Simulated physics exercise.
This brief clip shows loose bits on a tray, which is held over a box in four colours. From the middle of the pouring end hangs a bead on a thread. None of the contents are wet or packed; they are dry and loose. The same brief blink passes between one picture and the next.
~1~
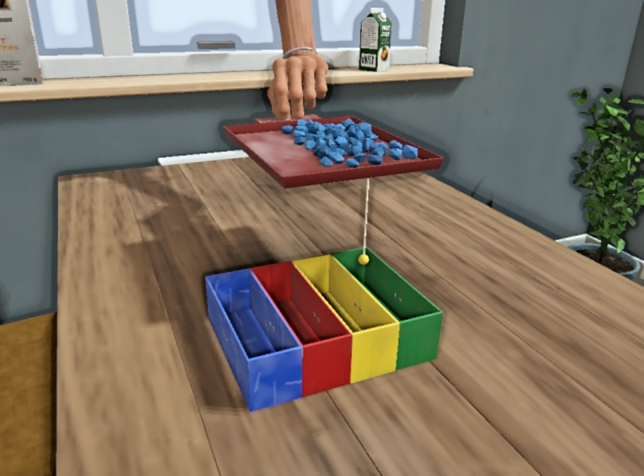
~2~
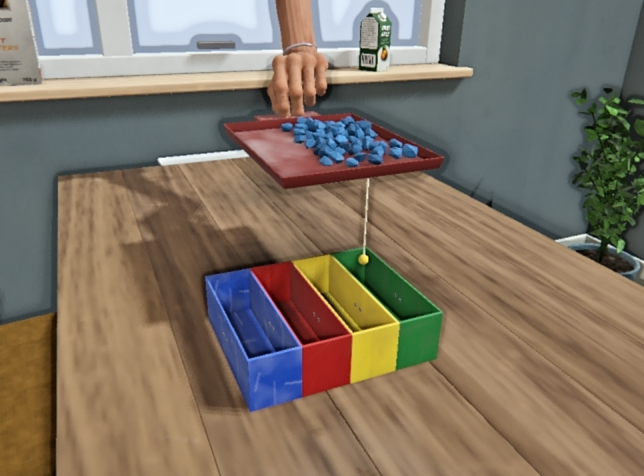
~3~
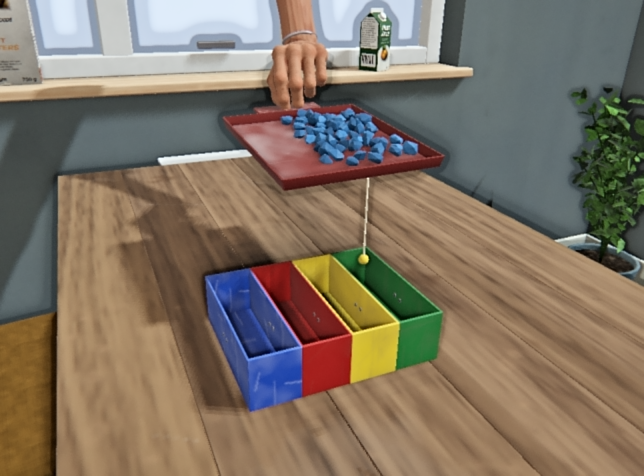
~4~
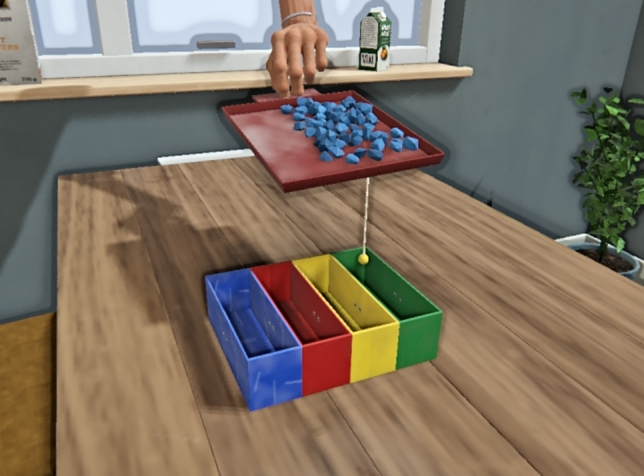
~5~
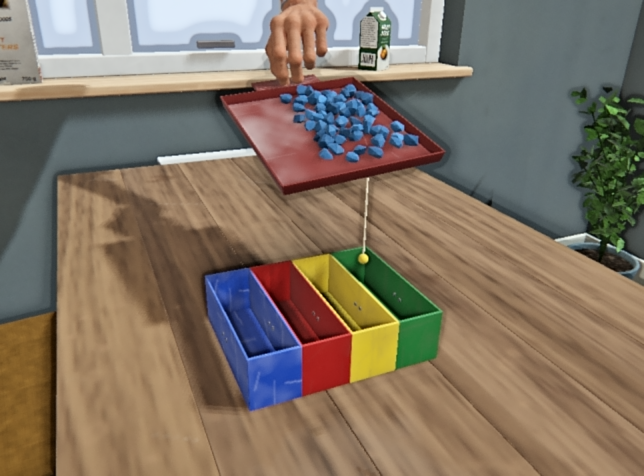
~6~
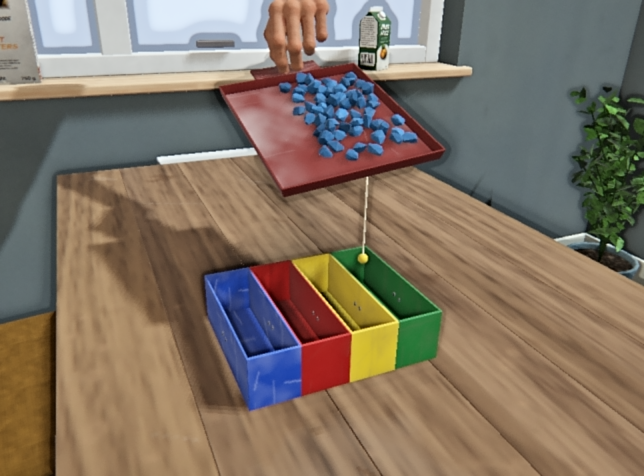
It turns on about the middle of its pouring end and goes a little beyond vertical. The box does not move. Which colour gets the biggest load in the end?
The red cell gets the biggest load.
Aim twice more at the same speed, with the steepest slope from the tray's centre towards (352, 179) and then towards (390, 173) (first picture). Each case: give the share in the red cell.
The first try gives close to 20 percent; the next gives 0 percent.
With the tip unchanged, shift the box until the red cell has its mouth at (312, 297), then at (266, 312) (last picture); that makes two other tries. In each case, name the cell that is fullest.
Well, the first time it's the cell in red, and the second time it's that yellow cell.
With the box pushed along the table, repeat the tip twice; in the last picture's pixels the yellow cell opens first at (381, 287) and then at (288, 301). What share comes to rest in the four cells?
Roughly 90 %, then roughly 80 %.
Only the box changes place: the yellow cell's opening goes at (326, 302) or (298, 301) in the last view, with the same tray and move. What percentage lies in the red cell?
40 and 10 in a hundred.
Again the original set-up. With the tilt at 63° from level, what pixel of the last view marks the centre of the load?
Centre estimate: (329, 170).
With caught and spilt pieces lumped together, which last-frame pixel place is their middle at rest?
I'd place the middle at about (312, 336).
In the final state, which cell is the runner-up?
The answer here is that yellow cell.
Just after the last frame, tray tipped steeply; the larger part on the tray; roughly a quarter falling or outside the box.
A moment on, tray tipped past a quarter turn; just a few on the tray; roughly half in the red cell; roughly a quarter in the yellow cell; about a tenth in the green cell; about a tenth in the blue cell; about a tenth falling or outside the box.
Further on, tray tipped past a quarter turn; roughly half in the red cell; roughly a quarter in the yellow cell; about a tenth in the green cell; about a tenth in the blue cell; just a few falling or outside the box.
When it is over, tray tipped past a quarter turn; roughly half in the red cell; roughly a quarter in the yellow cell; about a tenth in the green cell; about a tenth in the blue cell; just a few outside the box.
